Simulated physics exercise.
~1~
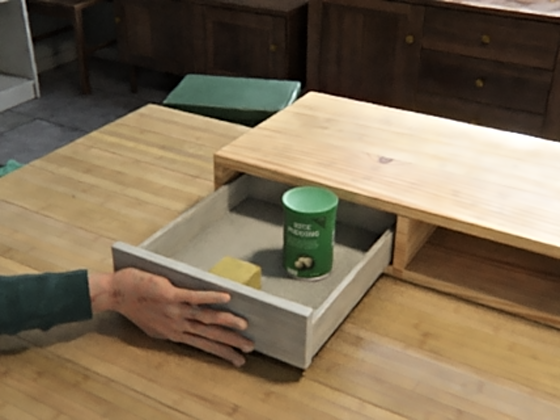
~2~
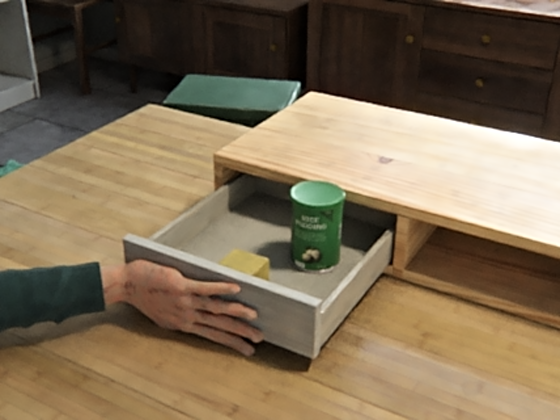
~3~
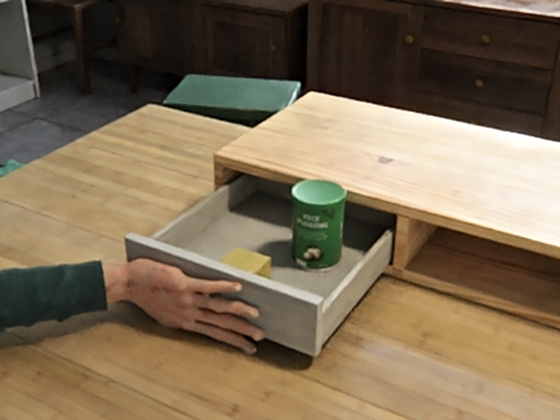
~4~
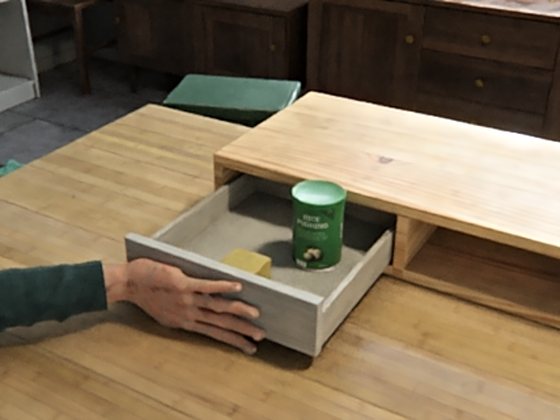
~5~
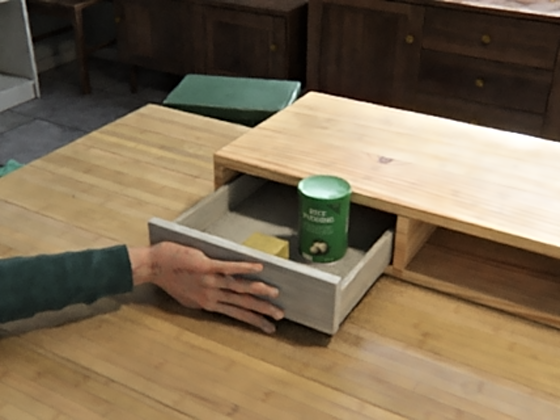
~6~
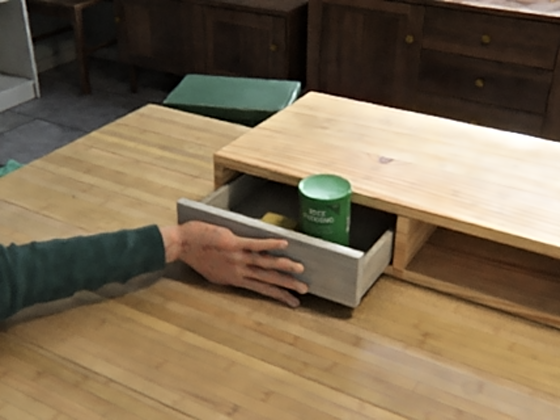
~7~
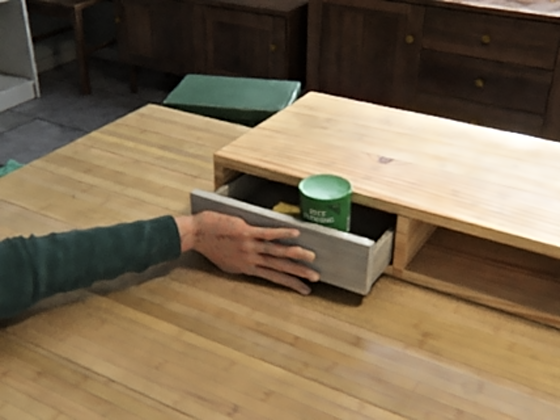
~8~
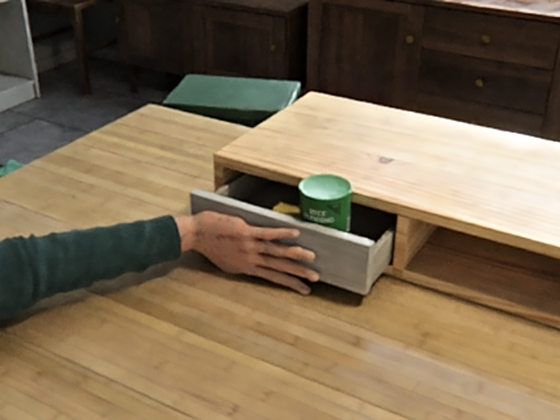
A hand in a dark green sleeve rests against the front of a grey drawer, which stands open from a pale wooden cabinet on a wooden table, seen from above at an angle. Inside the drawer are a small yellow block near the front and an upright green can farther back to the right. The hand pushes the drawer slightly inward, then holds it still for a while. It pushes again, and the drawer slides farther in, carrying the block and can toward the cabinet. The drawer then stops, still partly open, with the can standing at the cabinet's edge and the hand on the front.
